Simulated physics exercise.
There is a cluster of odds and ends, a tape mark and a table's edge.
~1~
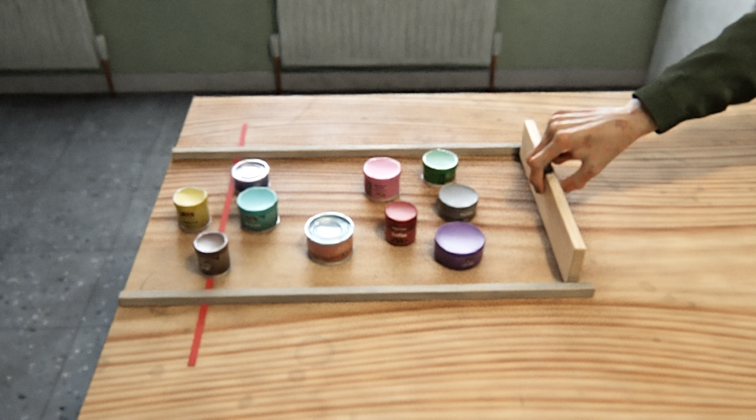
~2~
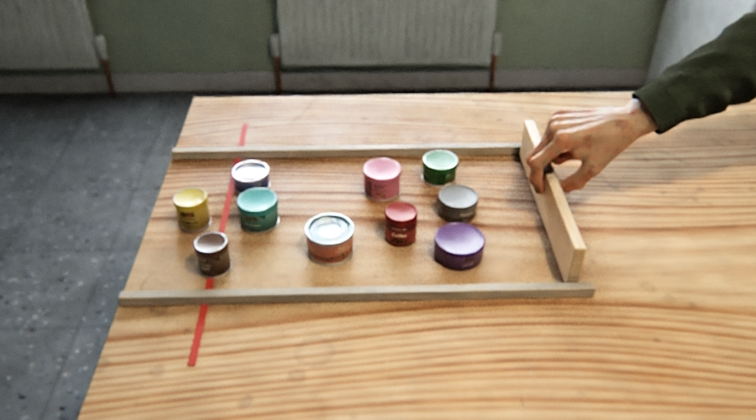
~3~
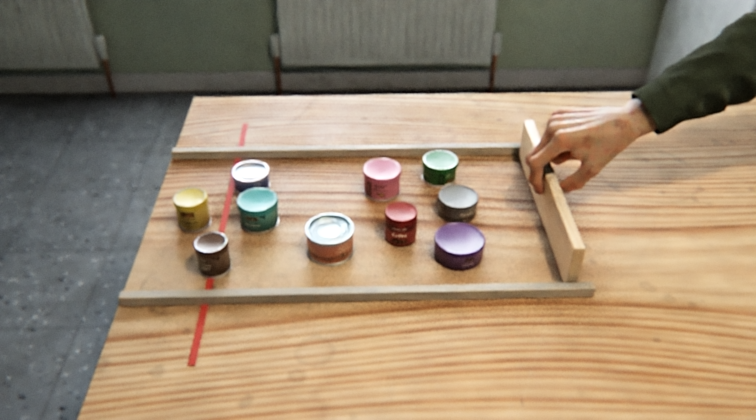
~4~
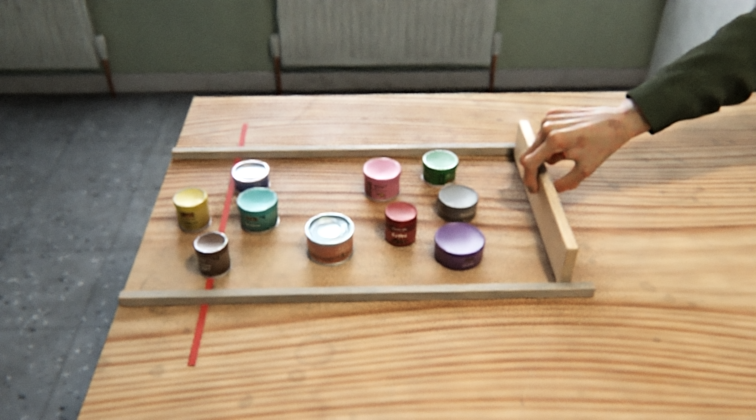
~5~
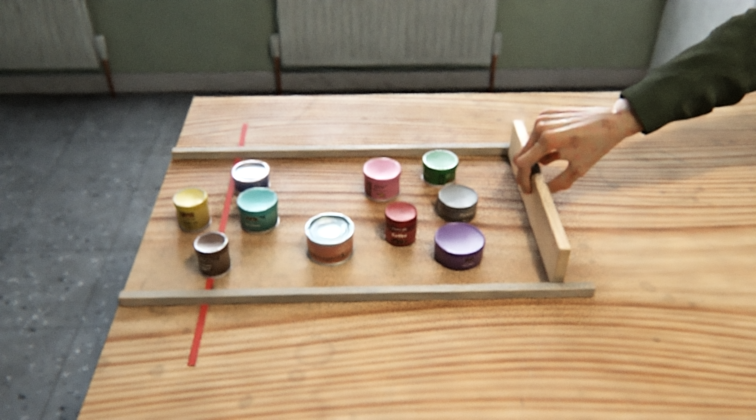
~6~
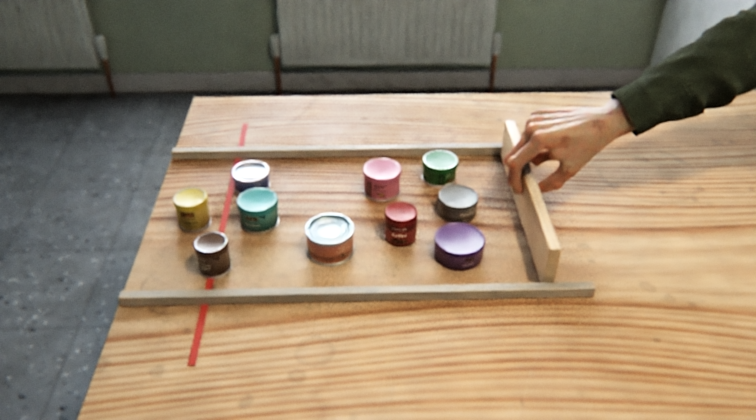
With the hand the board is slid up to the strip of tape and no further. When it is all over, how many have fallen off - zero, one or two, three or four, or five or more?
Looks like the tally of pieces that topple off is one or two there.
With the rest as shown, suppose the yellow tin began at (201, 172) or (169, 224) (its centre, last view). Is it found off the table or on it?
Results in order - down; down.
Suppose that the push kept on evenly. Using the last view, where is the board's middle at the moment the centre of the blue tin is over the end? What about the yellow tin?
Around (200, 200), then around (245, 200).
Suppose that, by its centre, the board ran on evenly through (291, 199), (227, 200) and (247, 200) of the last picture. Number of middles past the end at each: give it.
That makes 0, 1, 0.
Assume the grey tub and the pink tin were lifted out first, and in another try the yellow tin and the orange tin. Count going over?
You'd see 0 fallen, and 0 in the other try.
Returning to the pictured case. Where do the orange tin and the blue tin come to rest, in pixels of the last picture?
In the last picture the orange tin sits at (163, 233) while the blue tin sits at (184, 173).
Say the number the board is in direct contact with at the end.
Well, it touches 5.
A little later, none off yet; yellow tin at rest near (193, 210); brown pot at rest near (213, 255); blue tin at rest near (251, 179).
When it is over, the number that fall off is one or two; down, yellow tin.
